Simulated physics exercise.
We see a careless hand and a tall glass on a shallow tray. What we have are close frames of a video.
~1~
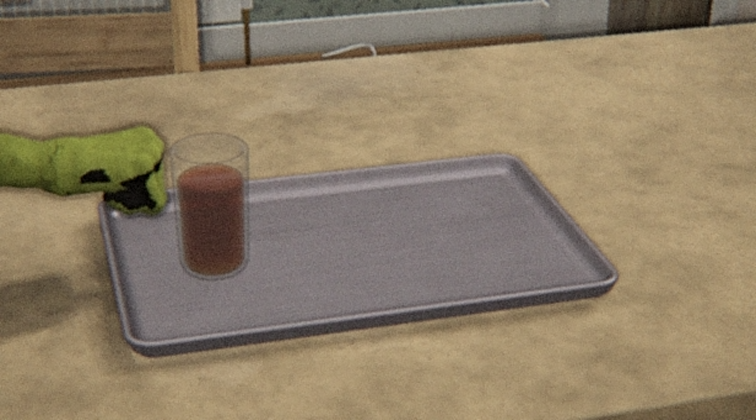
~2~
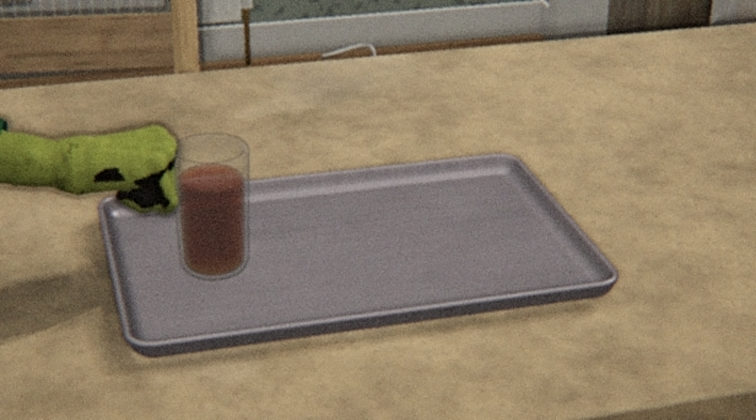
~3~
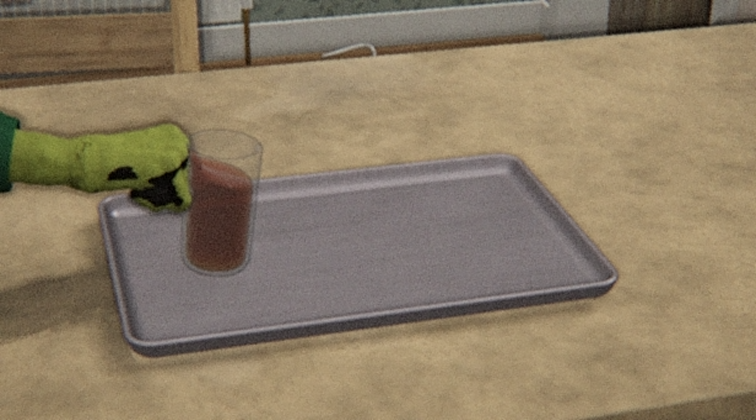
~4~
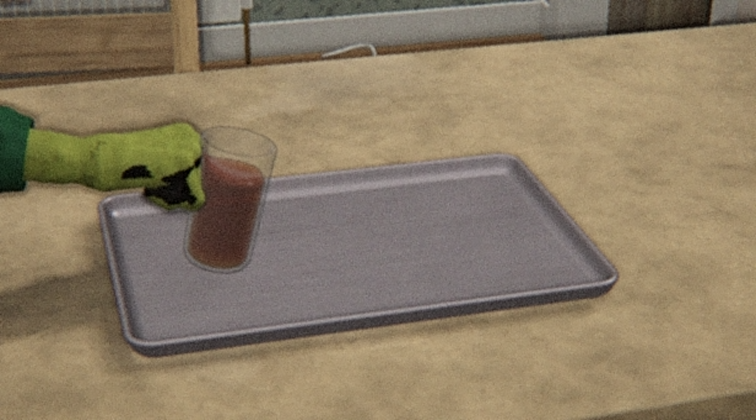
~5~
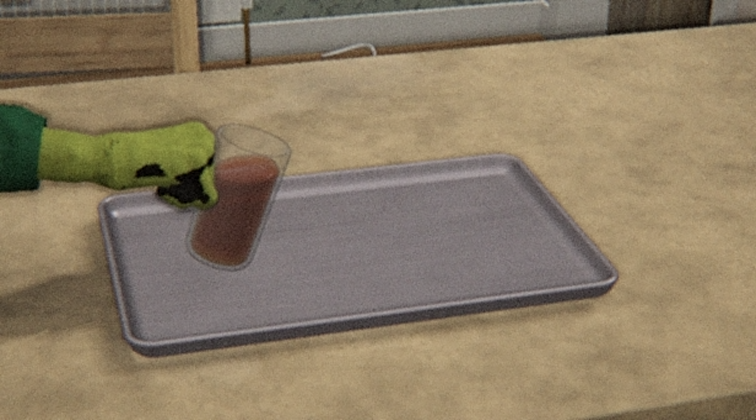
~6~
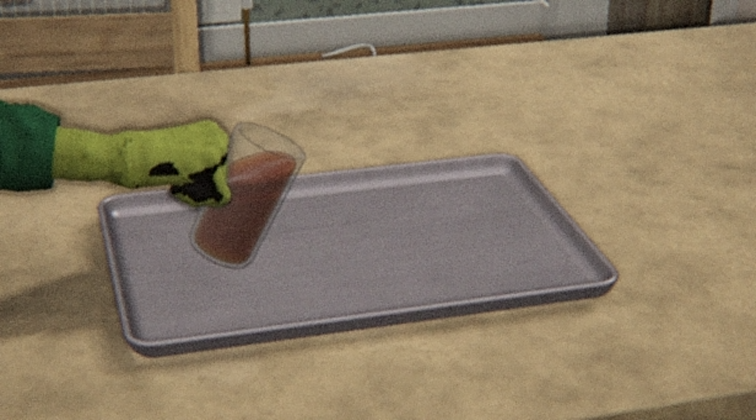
A clear, tall glass of reddish-brown tea stands near the left end of a shallow grey-purple tray, on a mottled tan counter seen from slightly above. A green hand with black patches and, as more of the arm enters, a dark green sleeve reaches in from the left. It moves right against the glass, which leans steadily rightward as the tea shifts inside, while the camera stays still.
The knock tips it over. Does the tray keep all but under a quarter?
No - the liquid lost off the tray tops a quarter.
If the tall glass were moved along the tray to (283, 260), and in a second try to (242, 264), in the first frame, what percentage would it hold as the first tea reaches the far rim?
Lab note - try 1 about 70 %, try 2 about 65 %.
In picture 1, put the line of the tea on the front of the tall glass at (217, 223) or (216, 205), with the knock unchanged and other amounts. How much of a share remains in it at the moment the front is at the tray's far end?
Well, it keeps something like 45 per cent in the first case and 60 per cent in the second.
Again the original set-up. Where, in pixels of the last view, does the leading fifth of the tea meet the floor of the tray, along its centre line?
Landing point: About (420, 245).
A moment on, the tall glass is falling and 100 per cent is in the glass, 0 on the tray and 0 above or beyond its rim.
Next, the tall glass lies on its side and 68 per cent is in the glass, 29 on the tray and 3 above or beyond its rim.
Then the tall glass lies on its side and 40 per cent is in the glass, 49 on the tray and 12 above or beyond its rim.
Later the tall glass lies on its side and 21 per cent is in the glass, 46 on the tray and 33 above or beyond its rim.
In the end 67 per cent is held by tray and glass, 33 is off the tray.
